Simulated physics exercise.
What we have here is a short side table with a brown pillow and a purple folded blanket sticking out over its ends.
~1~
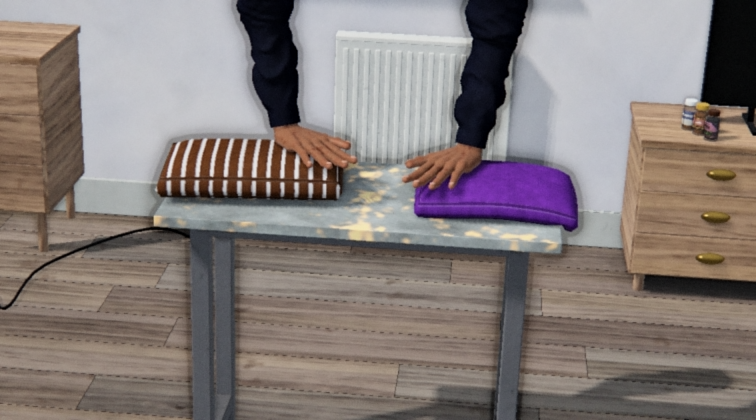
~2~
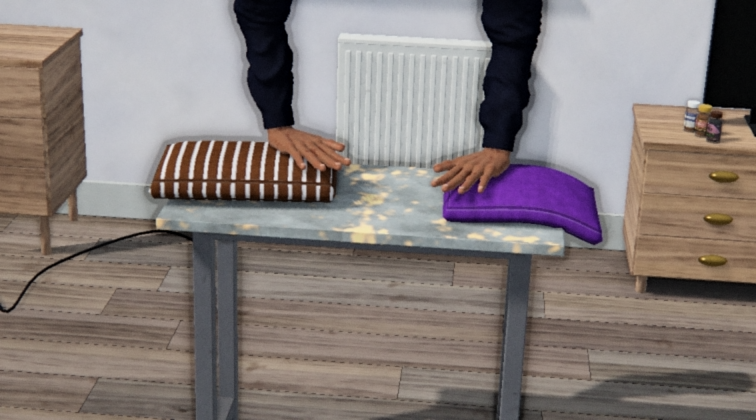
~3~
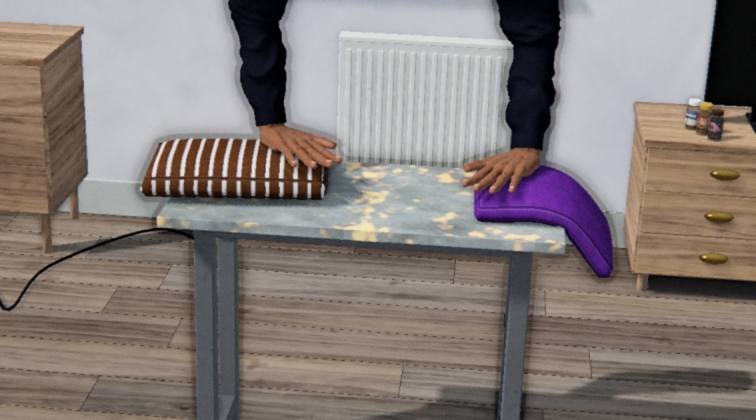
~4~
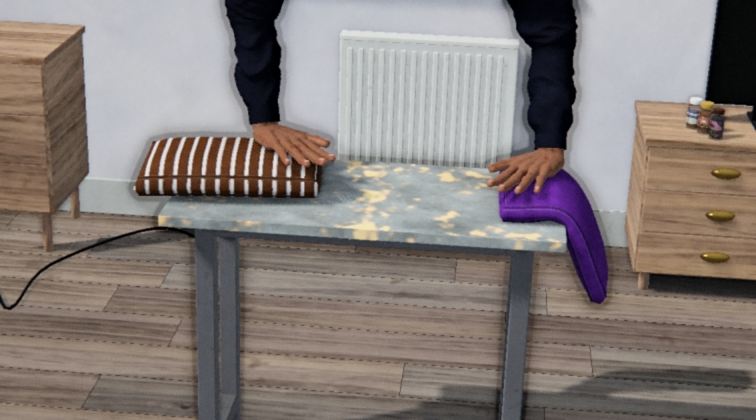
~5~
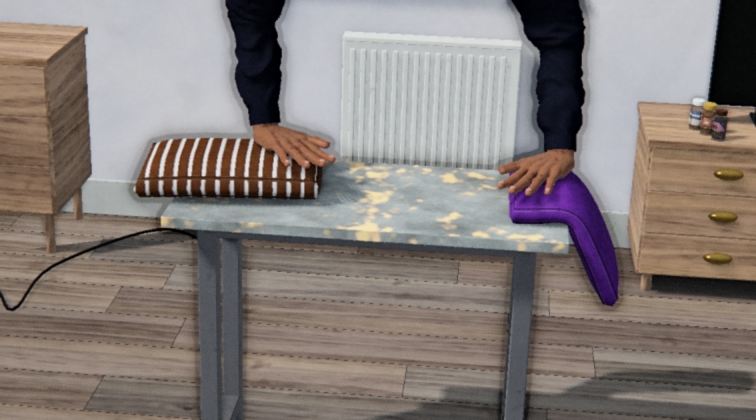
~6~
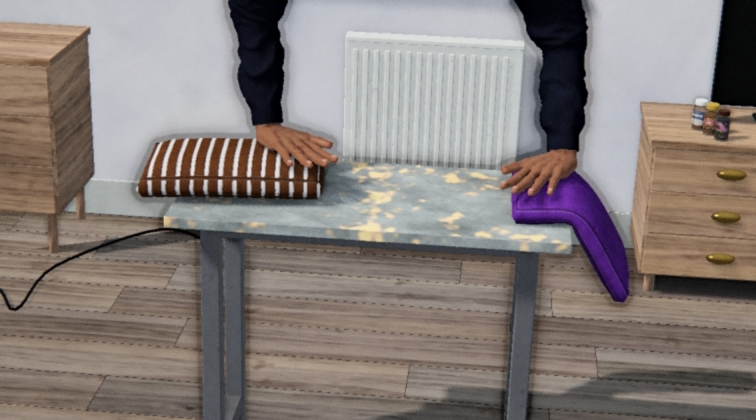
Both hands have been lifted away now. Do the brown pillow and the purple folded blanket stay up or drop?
One by one: The brown pillow sticks with it; the purple folded blanket parts from it.
Then, 0.26 s after the last picture, pillow lying still; folded blanket falling near (586, 247).
Then, 0.50 s after the last picture, pillow lying still; folded blanket falling near (595, 384).
Then, 0.74 s after the last picture, pillow lying still; folded blanket on the floor.
At rest, pillow lying still; folded blanket on the floor. The brown pillow holds its place and the purple folded blanket slumps off the end.
